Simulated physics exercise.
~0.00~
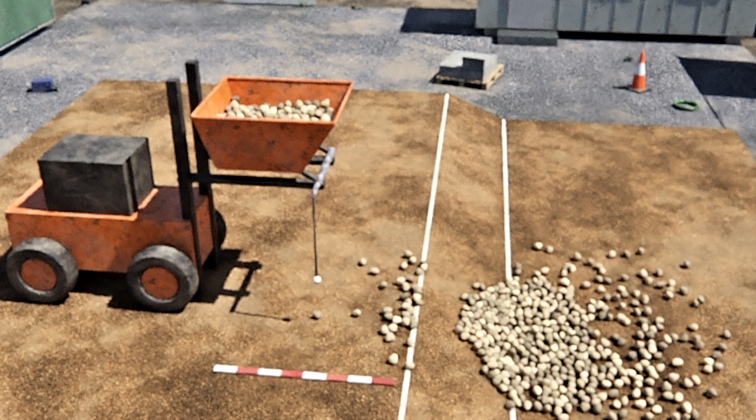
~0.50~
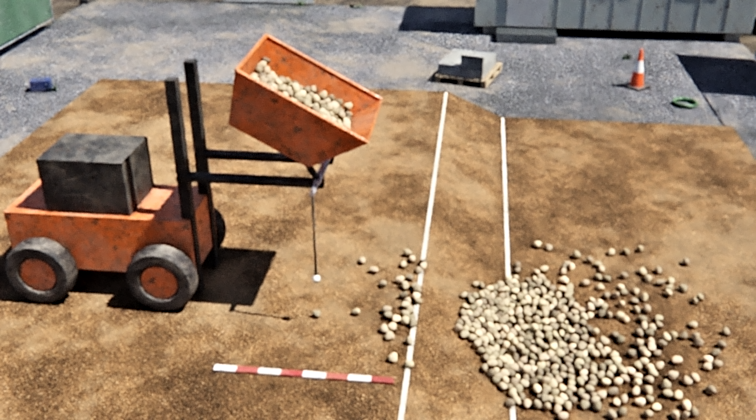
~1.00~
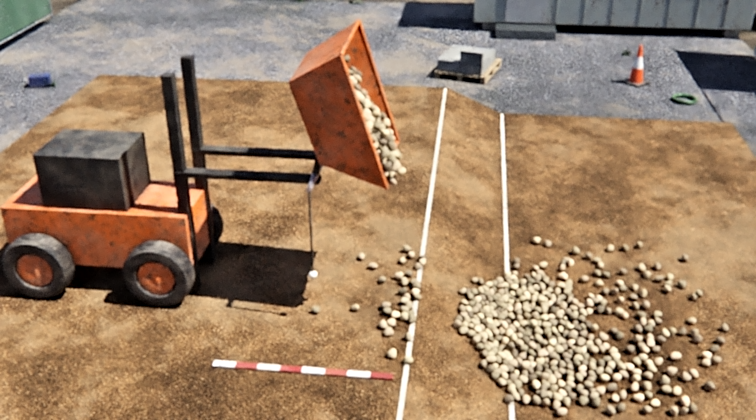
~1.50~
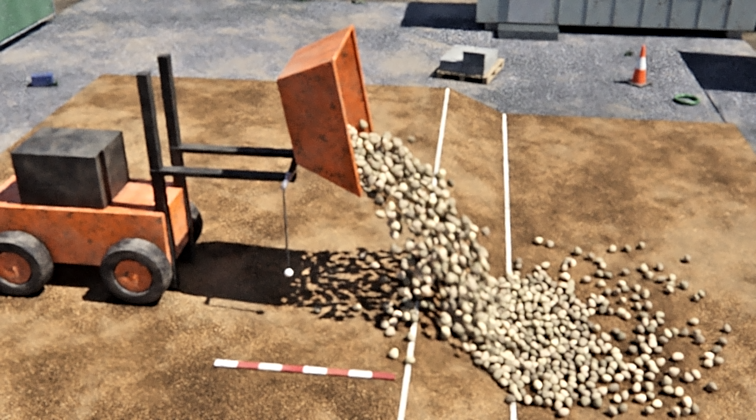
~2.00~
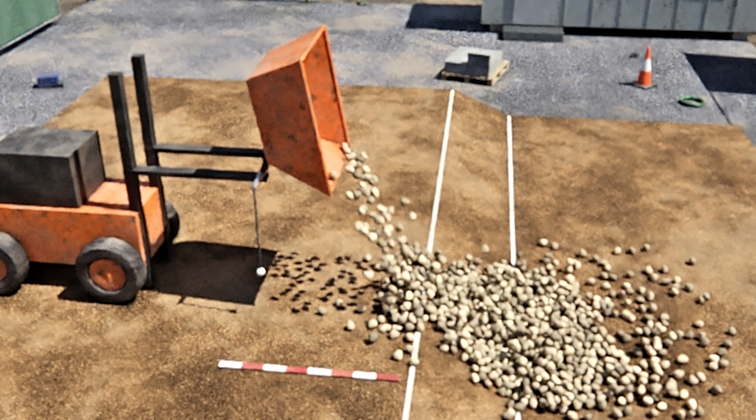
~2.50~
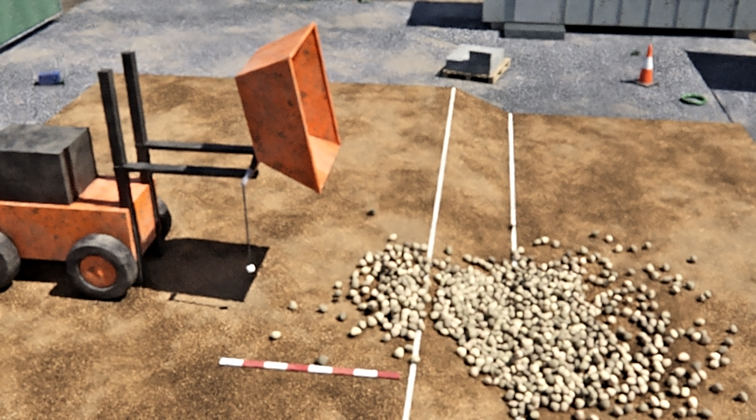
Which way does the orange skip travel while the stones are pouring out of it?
It moves to the left, along with the forklift as it backs away from the bank.
